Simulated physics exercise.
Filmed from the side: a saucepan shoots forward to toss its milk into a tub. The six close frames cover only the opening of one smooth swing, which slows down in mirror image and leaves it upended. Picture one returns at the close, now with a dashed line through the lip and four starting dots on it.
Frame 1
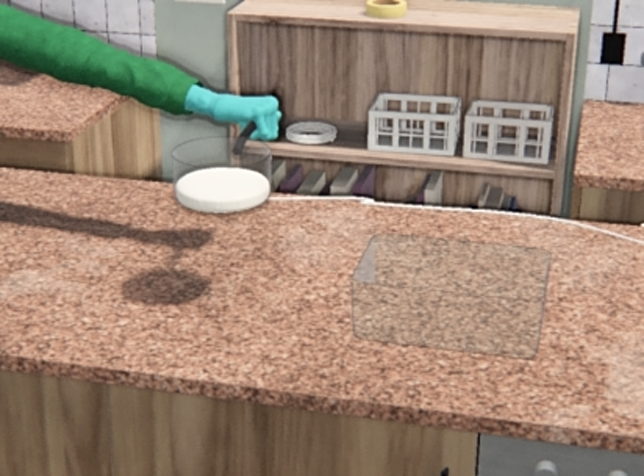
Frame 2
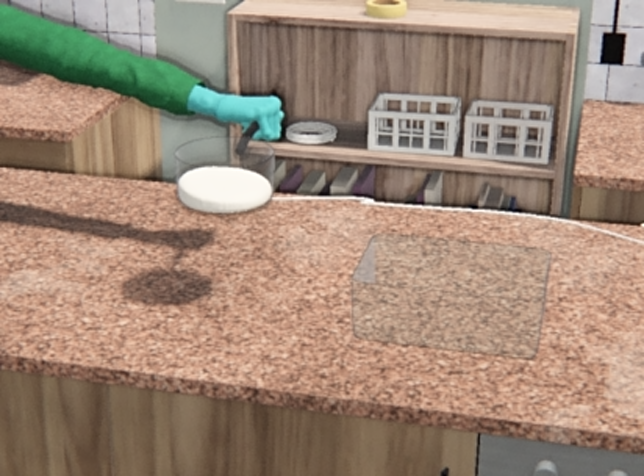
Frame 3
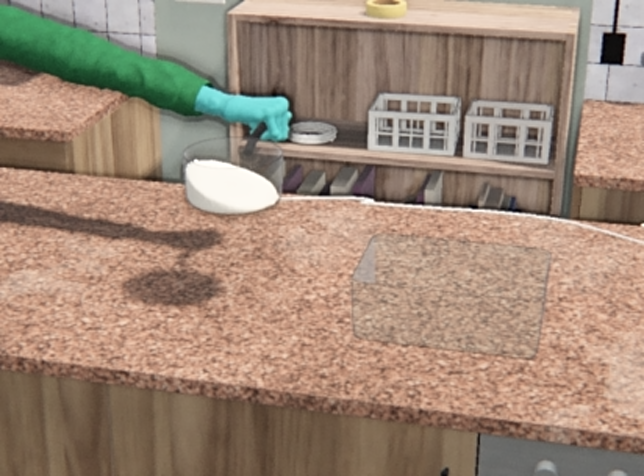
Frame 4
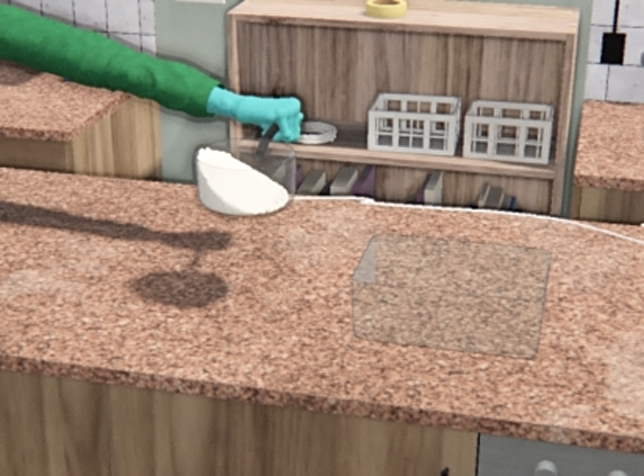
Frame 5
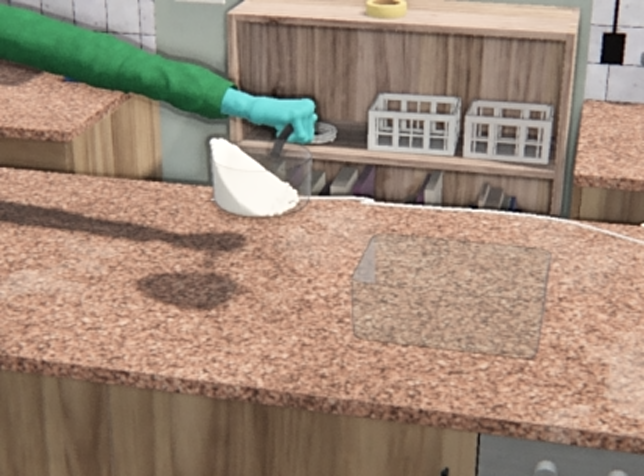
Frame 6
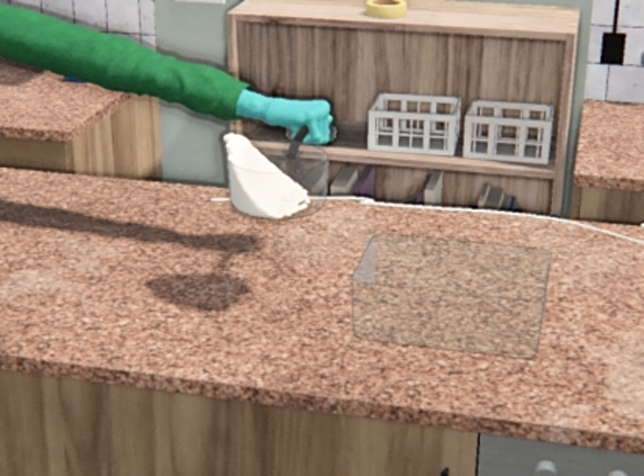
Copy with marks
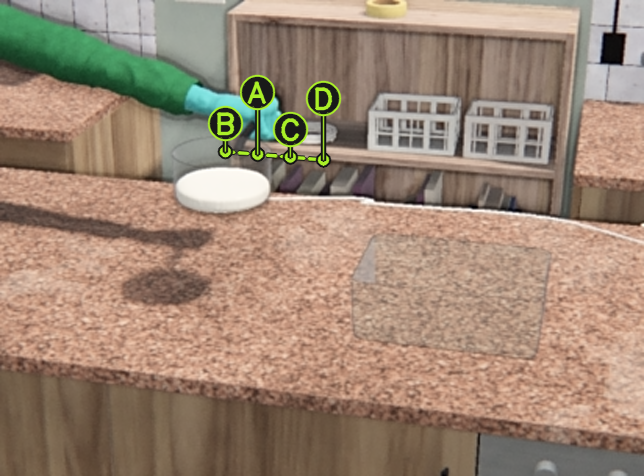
Above a speckled counter, a gloved hand moves a clear saucepan right, and its milk tilts steeply.
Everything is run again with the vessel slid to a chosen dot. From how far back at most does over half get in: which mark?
Dot C just does it.
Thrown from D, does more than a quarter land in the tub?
Yes.
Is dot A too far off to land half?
Yes, that goes wrong.
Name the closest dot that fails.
That is dot A.
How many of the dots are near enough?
Two.
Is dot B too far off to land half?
Yes, that goes wrong.
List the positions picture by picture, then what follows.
Upright, lip at (268, 155); tub from (353, 336) to (538, 358); nothing has left yet.
Upright, lip at (271, 155); nothing has left yet.
Upright, lip at (279, 156); nothing has left yet.
Upright, lip at (292, 157); nothing has left yet.
Upright, lip at (308, 158); milk is over the rim, down to (222, 151).
Upright, lip at (325, 160); milk is over the rim, down to (246, 153).
On the marked copy, A at (257, 154); B at (225, 151); C at (290, 157); D at (323, 160).
For dot A, about 21 % lands in the tub, 69 % falls short and 10 % goes beside or beyond.
For dot B, about 14 % lands in the tub, 80 % falls short and 6 % goes beside or beyond.
For dot C, about 86 % lands in the tub, 4 % falls short and 10 % goes beside or beyond.
For dot D, about 86 % lands in the tub, 1 % falls short and 13 % goes beside or beyond.
